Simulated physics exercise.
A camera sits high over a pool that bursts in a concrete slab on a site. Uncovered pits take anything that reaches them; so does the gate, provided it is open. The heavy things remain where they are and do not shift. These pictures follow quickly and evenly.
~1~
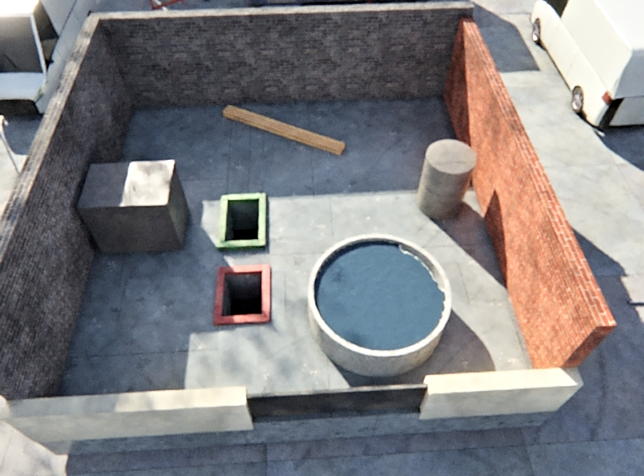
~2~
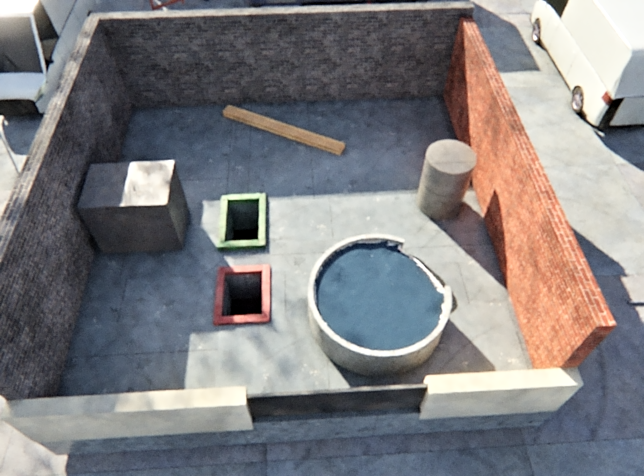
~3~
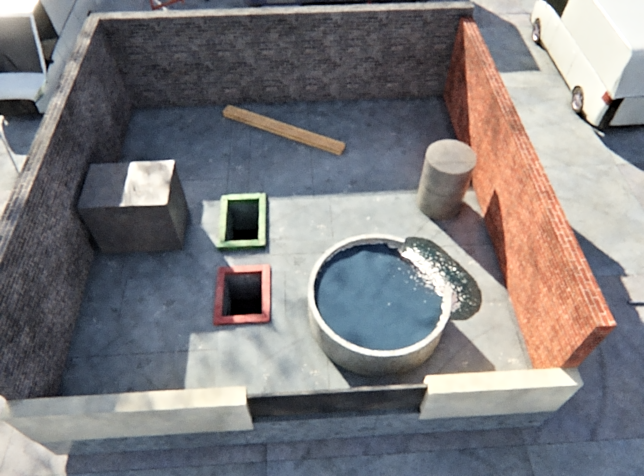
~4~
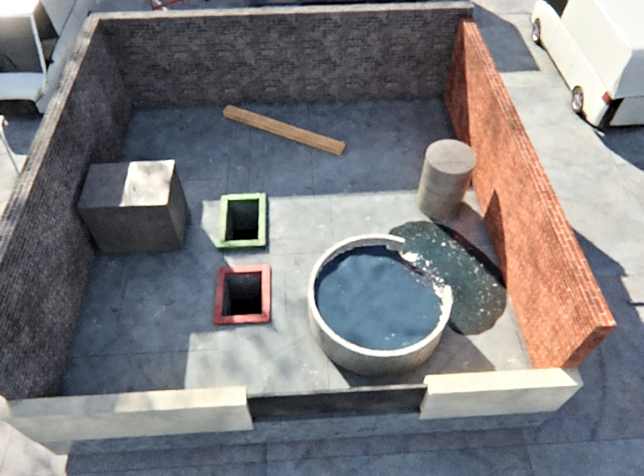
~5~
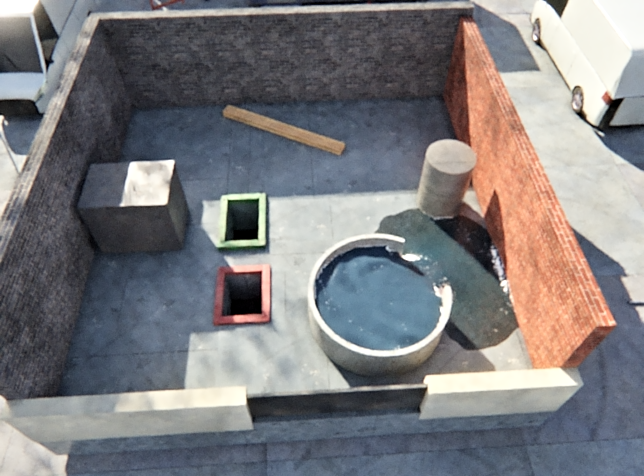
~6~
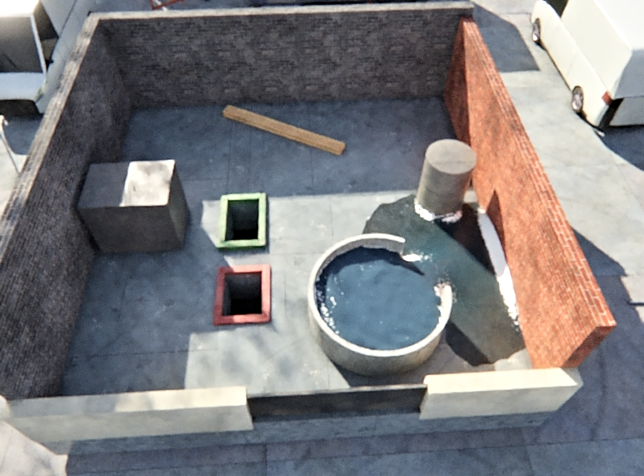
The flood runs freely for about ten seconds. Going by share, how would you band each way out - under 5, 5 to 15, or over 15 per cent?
The gate lands in the bottom band - below five per cent. The red pit lands in the bottom band - below five per cent. The green pit lands in the bottom band - below five per cent.
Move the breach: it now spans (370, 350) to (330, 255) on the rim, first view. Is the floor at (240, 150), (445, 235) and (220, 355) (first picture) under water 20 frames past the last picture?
In the order asked: Out of reach, out of reach, sodden.
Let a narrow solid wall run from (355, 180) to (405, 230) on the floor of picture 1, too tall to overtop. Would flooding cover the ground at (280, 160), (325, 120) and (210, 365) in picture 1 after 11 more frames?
In that order, I'd expect them to be kept clear of the flood, kept clear of the flood and kept clear of the flood.
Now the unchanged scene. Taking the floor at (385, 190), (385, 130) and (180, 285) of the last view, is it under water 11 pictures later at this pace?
Note - in order: Inundated / inundated / not inundated.
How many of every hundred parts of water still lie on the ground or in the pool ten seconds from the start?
Near 100 in a hundred.
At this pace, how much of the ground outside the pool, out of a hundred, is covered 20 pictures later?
Some 45 in a hundred.
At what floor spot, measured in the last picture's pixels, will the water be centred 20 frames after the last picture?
Near (411, 252) in the last view.
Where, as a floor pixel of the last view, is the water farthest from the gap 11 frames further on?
The front should reach about (443, 98).
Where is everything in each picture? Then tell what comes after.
In the first frame, the round tank at (379, 293) is whole and still.
In the second frame, water pours out at (425, 277) and has run to a hidden place.
In the third frame, water pours out at (425, 279) and has run to (424, 243).
In the fourth frame, water pours out at (425, 279) and has run to (423, 224).
In the fifth frame, water pours out at (425, 279) and has run to (468, 222).
In the sixth frame, the front is at (479, 206), out from the gap at (425, 279).
A moment on, water covers 15 % of the floor; the gate 0 %, the red pit 0 %, the green pit 0 %.
Next, water covers 25 % of the floor; the gate 0 %, the red pit 0 %, the green pit 0 %.
Then, water covers 45 % of the floor; the gate 0 %, the red pit 0 %, the green pit 0 %.
Later, water covers 75 % of the floor; the gate 0 %, the red pit 0 %, the green pit 0 %.
In the end, water covers 90 % of the floor; the gate 0 %, the red pit 0 %, the green pit 0 %.
